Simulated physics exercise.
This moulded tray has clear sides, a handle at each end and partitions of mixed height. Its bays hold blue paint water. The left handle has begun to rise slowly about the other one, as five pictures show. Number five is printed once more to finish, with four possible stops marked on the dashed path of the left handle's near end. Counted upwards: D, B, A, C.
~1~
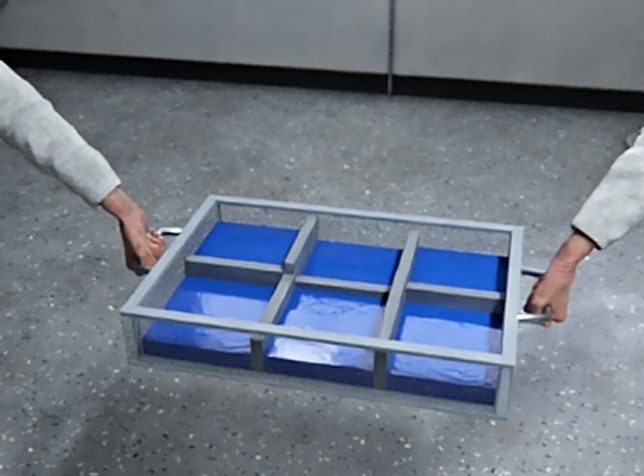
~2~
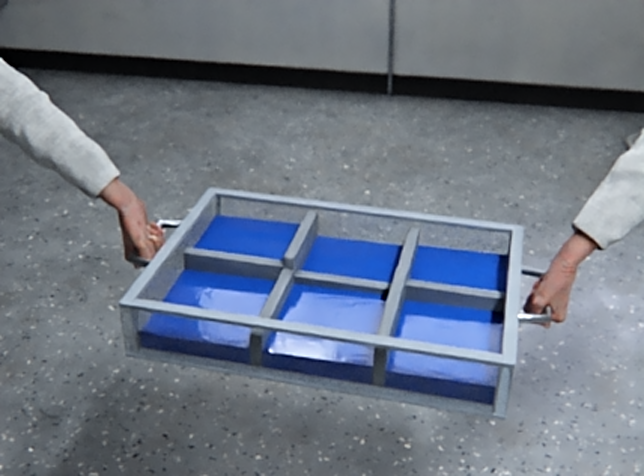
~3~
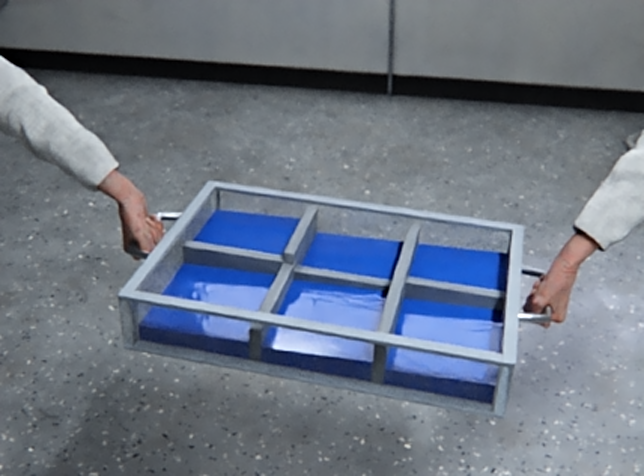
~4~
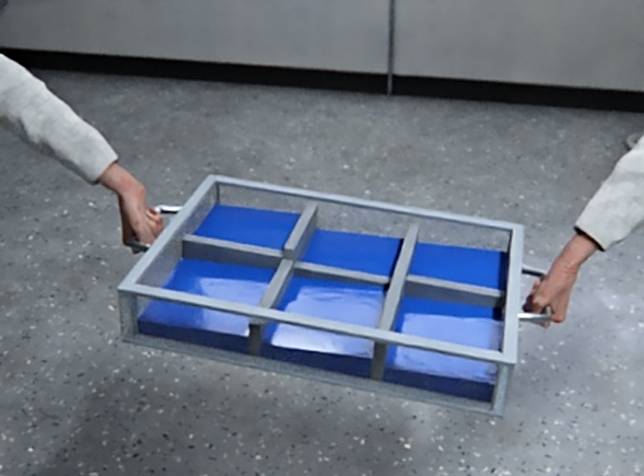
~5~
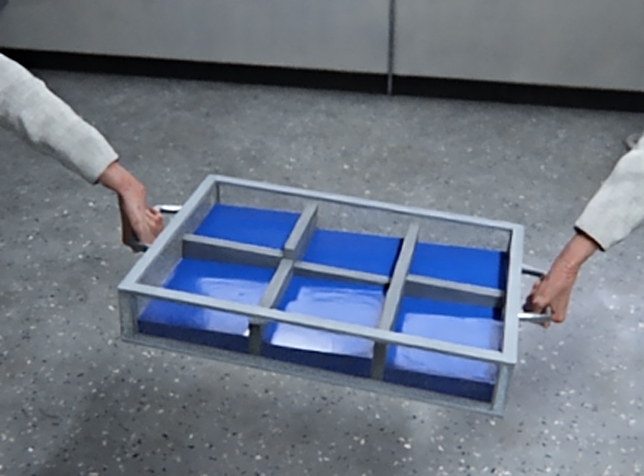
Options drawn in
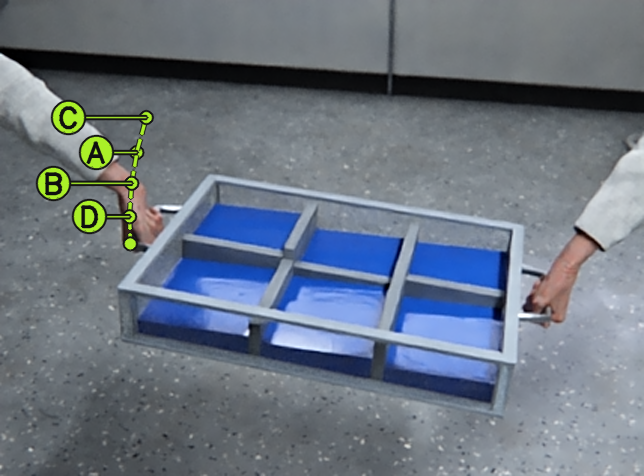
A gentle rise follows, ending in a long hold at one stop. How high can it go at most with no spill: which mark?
C is the one.
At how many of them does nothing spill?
All of the four.
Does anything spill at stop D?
No, not at all.
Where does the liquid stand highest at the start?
It is the back left one.
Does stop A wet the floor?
No, not at all.
In lime, A at (136, 152); B at (131, 183); C at (146, 117); D at (129, 216).
With A, nothing spills; the front middle bay holds the most.
With B, nothing spills; the back left bay holds the most.
With C, nothing spills; the front right bay holds the most.
With D, nothing spills; the back left bay holds the most.
